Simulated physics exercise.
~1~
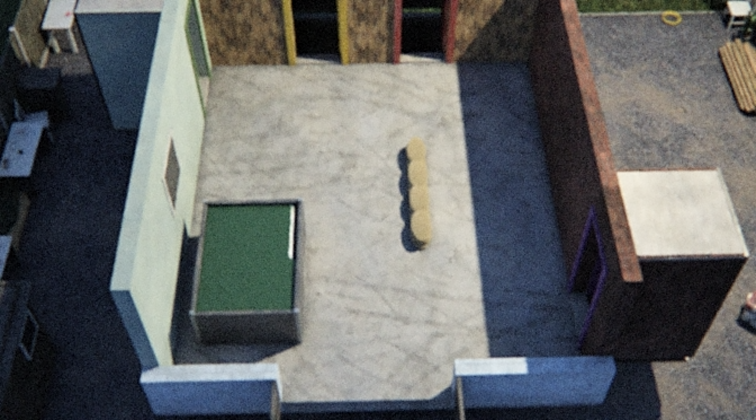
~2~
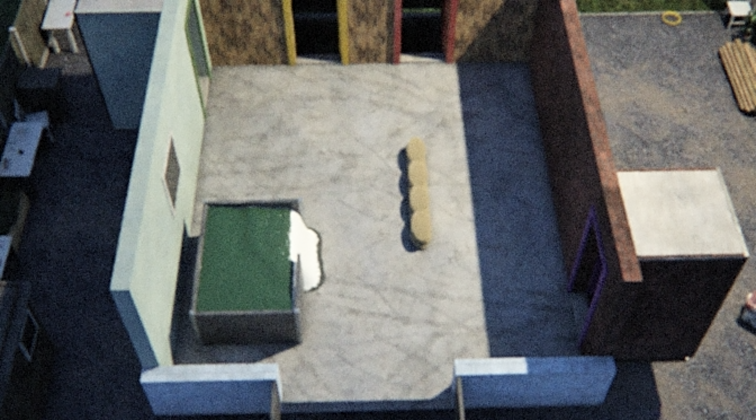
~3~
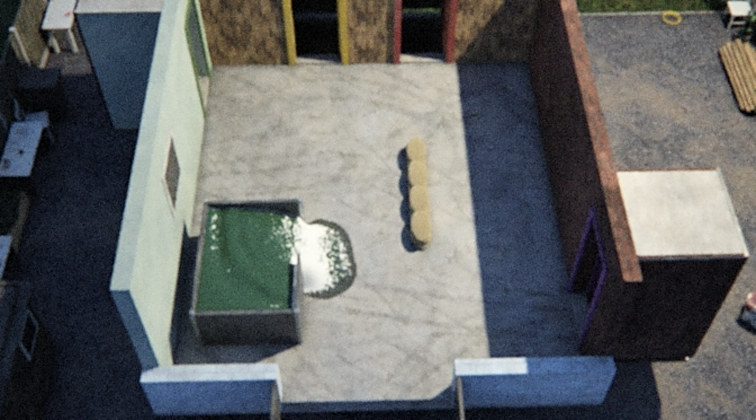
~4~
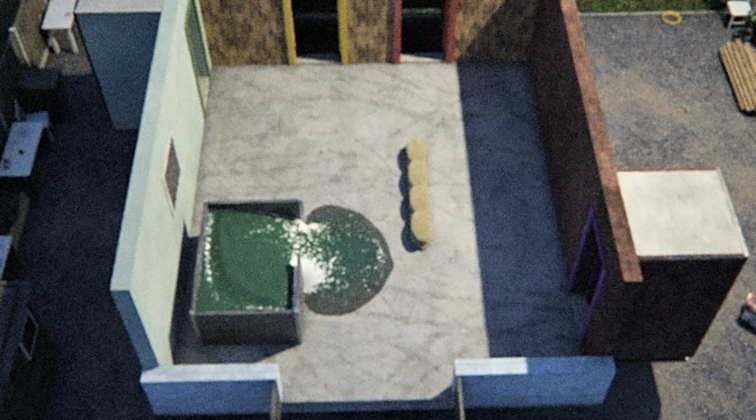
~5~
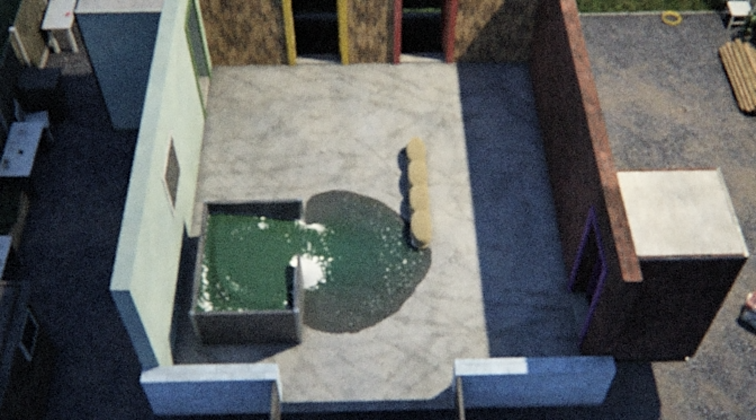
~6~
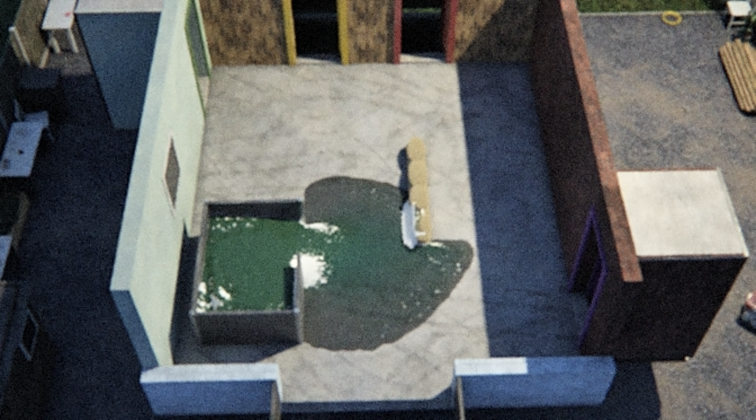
Green water pours through a gap in the right side of a grey-walled open tank, spreading rightward over the pale paved floor of a walled yard seen from a fixed, high viewpoint. A pale green wall stands left, a dark reddish one right, with yellow- and red-framed doorways behind. The glinting water widens into a dark rounded patch, reaches the row of tan sandbags, and runs past their near end.
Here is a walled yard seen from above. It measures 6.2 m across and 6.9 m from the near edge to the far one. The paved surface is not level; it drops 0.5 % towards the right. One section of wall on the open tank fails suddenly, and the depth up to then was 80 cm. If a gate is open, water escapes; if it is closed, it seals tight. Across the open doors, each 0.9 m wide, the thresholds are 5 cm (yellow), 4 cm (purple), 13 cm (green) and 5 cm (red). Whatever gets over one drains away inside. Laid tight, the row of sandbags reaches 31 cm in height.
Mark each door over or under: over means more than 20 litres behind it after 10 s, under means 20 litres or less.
Yellow door over, purple door over, green door under, red door over.
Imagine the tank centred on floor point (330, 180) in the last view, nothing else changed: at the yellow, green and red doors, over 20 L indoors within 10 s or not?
Against that limit: Yellow not over, green below, red over.
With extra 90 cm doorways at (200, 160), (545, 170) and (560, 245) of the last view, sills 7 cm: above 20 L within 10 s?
Per doorway, in order: Insufficient / insufficient / sufficient.
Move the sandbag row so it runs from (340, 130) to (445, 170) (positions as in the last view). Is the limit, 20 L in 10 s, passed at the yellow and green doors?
So the yellow door comes out low enough while the green door comes out low enough.
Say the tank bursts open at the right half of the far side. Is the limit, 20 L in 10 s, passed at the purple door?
Then the purple door ends up within bounds.
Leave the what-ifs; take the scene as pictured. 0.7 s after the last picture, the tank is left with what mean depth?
Mean depth: Some 46 cm.
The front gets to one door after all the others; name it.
The final one is the green door.
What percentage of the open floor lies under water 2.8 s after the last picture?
Roughly 55 % of the floor is wet.
Then, 0.7 s after the last picture water covers 30 % of the floor and is deepest (40 cm) near (407, 228); yellow door not reached, purple door 3 cm at the sill, 0 L in, green door not reached, red door not reached.
Then, 1.5 s after the last picture water covers 45 % of the floor and is deepest (31 cm) near (585, 381); yellow door not reached, purple door 16 cm at the sill, 59 L in, green door not reached, red door 8 cm at the sill, 1 L in.
Then, 2.8 s after the last picture water covers 55 % of the floor and is deepest (20 cm) near (552, 328); yellow door 12 cm at the sill, 21 L in, purple door 17 cm at the sill, 185 L in, green door not reached, red door 11 cm at the sill, 46 L in.
Then, 5.3 s after the last picture water covers 75 % of the floor and is deepest (12 cm) near (585, 381); yellow door 8 cm at the sill, 60 L in, purple door 10 cm at the sill, 309 L in, green door 8 cm at the sill, 0 L in, red door 7 cm at the sill, 71 L in.
Then, 9.3 s after the last picture water covers 95 % of the floor and is deepest (8 cm) near (538, 176); yellow door 6 cm at the sill, 68 L in, purple door 6 cm at the sill, 362 L in, green door 4 cm at the sill, 0 L in, red door 4 cm at the sill, 76 L in.
